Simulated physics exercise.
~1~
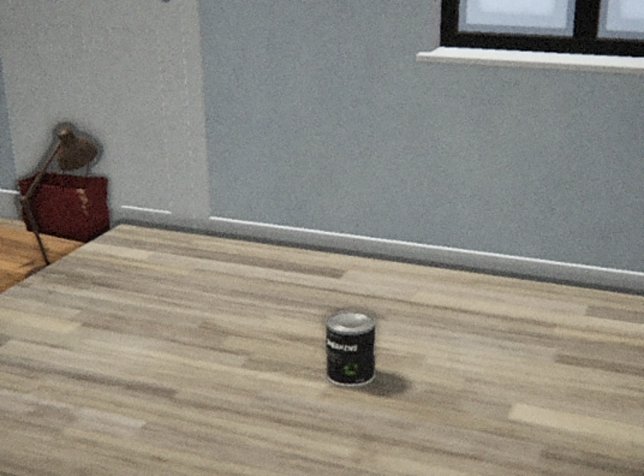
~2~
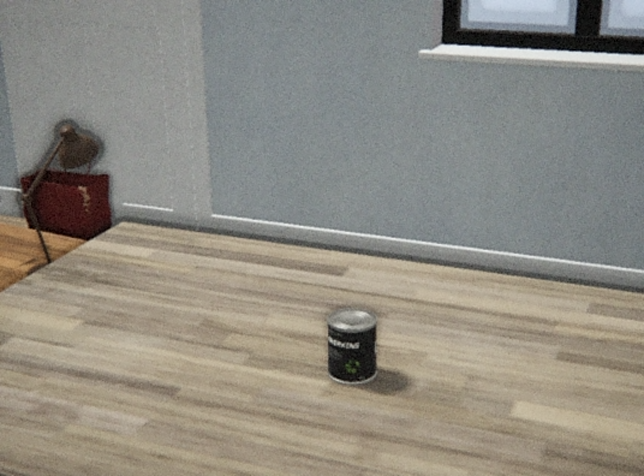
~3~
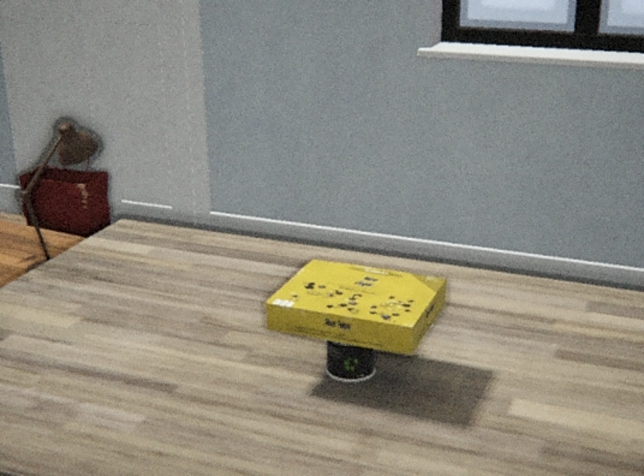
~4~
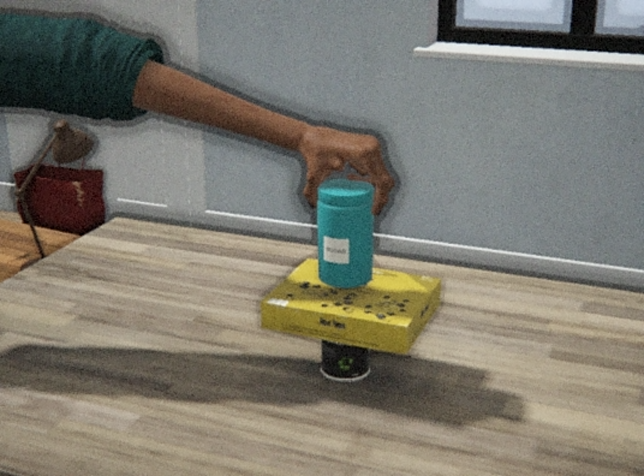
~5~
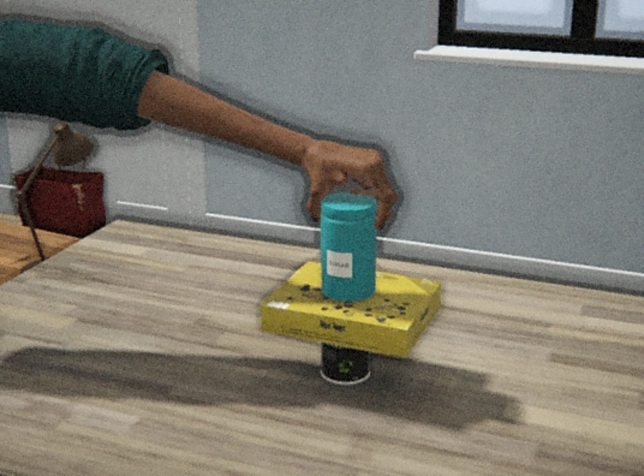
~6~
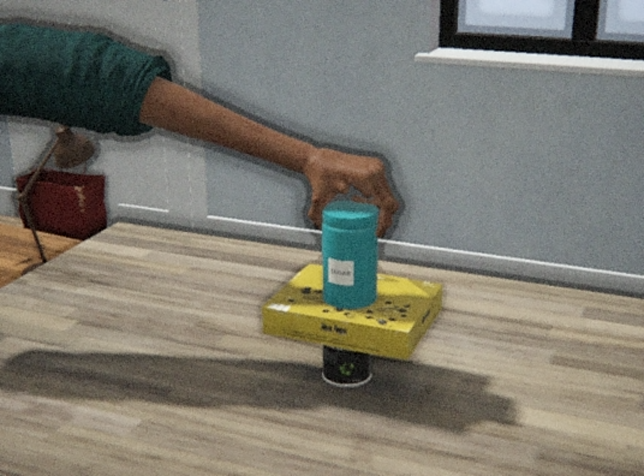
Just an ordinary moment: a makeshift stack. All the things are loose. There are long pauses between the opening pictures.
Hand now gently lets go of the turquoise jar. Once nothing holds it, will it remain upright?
The stack supports it.
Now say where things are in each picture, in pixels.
In the first frame, the last thing is not in view yet.
In the second frame, the last thing is not in view yet.
In the third frame, the last thing is not in view yet; yellow packet (359, 303).
The fourth frame shows on its way; turquoise jar (345, 233); yellow packet (354, 303).
The fifth frame shows on its way; turquoise jar (349, 246); yellow packet (354, 306).
The sixth frame shows in place under the hand; turquoise jar (350, 255); yellow packet (355, 308).
Then, 0.80 s later than the last frame, all is still.
Then, 1.70 s later than the last frame, turquoise jar resting near (350, 256).
When it is over, all 3 as before. End places, in pixels of the last picture, turquoise jar near (350, 256). The stack keeps its balance.
